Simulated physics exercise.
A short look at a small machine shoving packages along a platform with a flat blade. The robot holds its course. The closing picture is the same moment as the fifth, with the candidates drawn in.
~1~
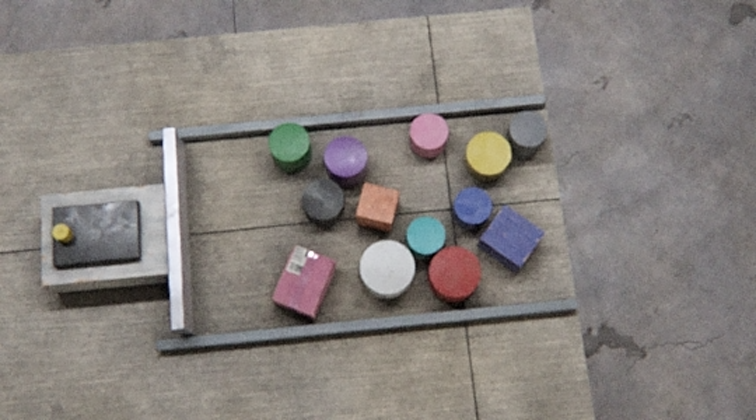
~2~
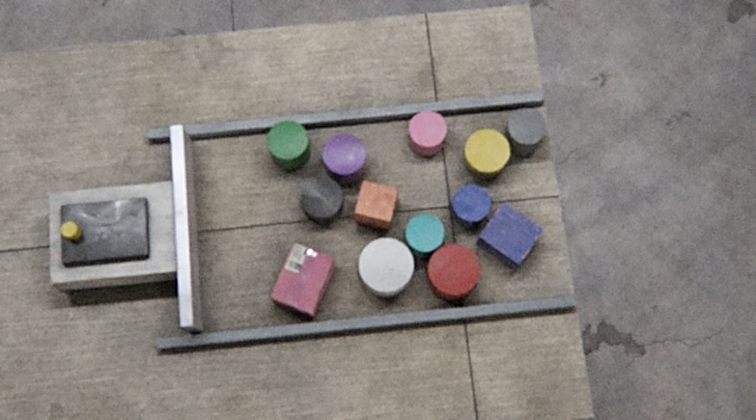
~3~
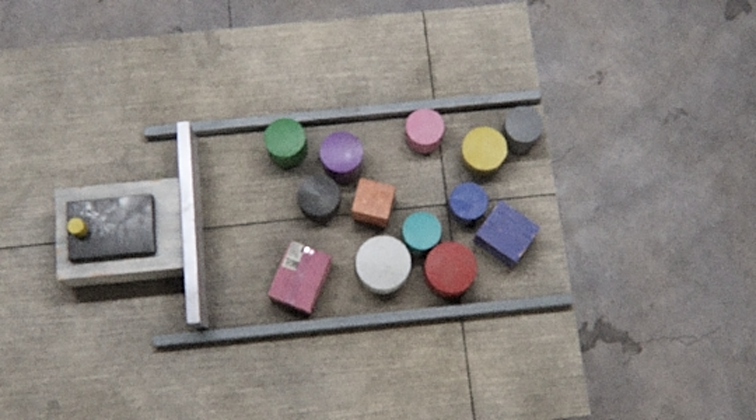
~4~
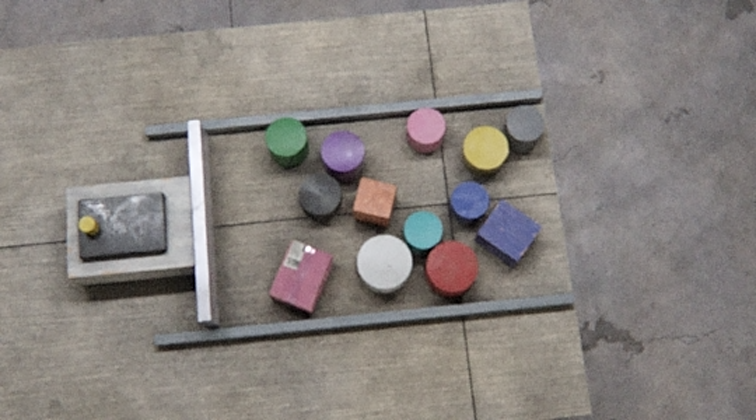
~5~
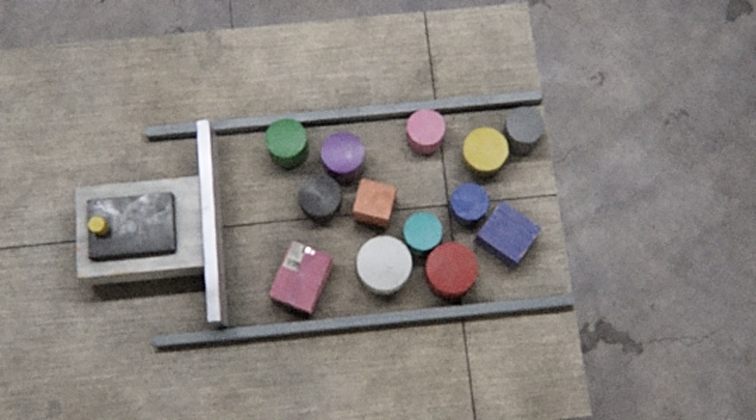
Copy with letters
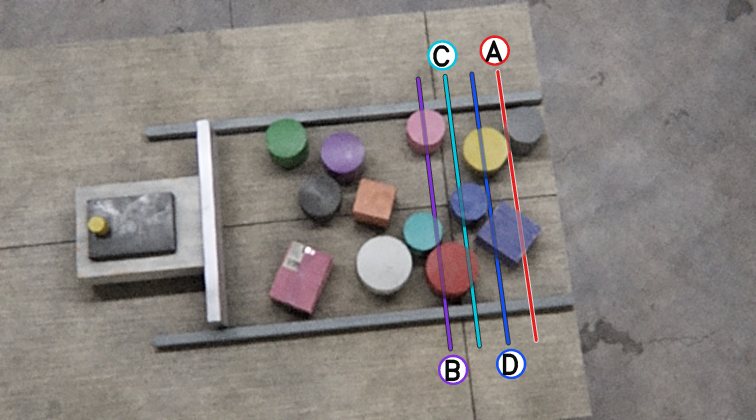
At first, a small machine with a flat blade sits at the left end of a platform, facing a scattered group of colourful canisters and boxes between two rails. It then creeps steadily right, narrowing the gap to the nearest items, while the packages stay in place, still untouched.
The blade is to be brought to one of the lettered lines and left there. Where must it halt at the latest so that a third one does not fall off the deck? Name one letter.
B is the last line within the limit.
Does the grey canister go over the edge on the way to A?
By then, yes.
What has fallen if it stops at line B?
The blue crate.
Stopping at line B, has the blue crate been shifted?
Yes.
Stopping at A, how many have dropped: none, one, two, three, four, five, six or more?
Six or more.
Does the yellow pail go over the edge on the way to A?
Yes.
On the marked copy, A at (516, 201); B at (434, 209); C at (462, 206); D at (489, 203).
Following B. Soon after the start, robot (220, 217); green canister (312, 141); pink parcel (326, 273).
Later, robot (302, 209); blue crate (515, 230); red canister (504, 275).
In the end, robot (362, 203); blue crate over the edge; grey canister (545, 124); one fallen.
As for the rest, A drops nine; C drops three; D drops six.
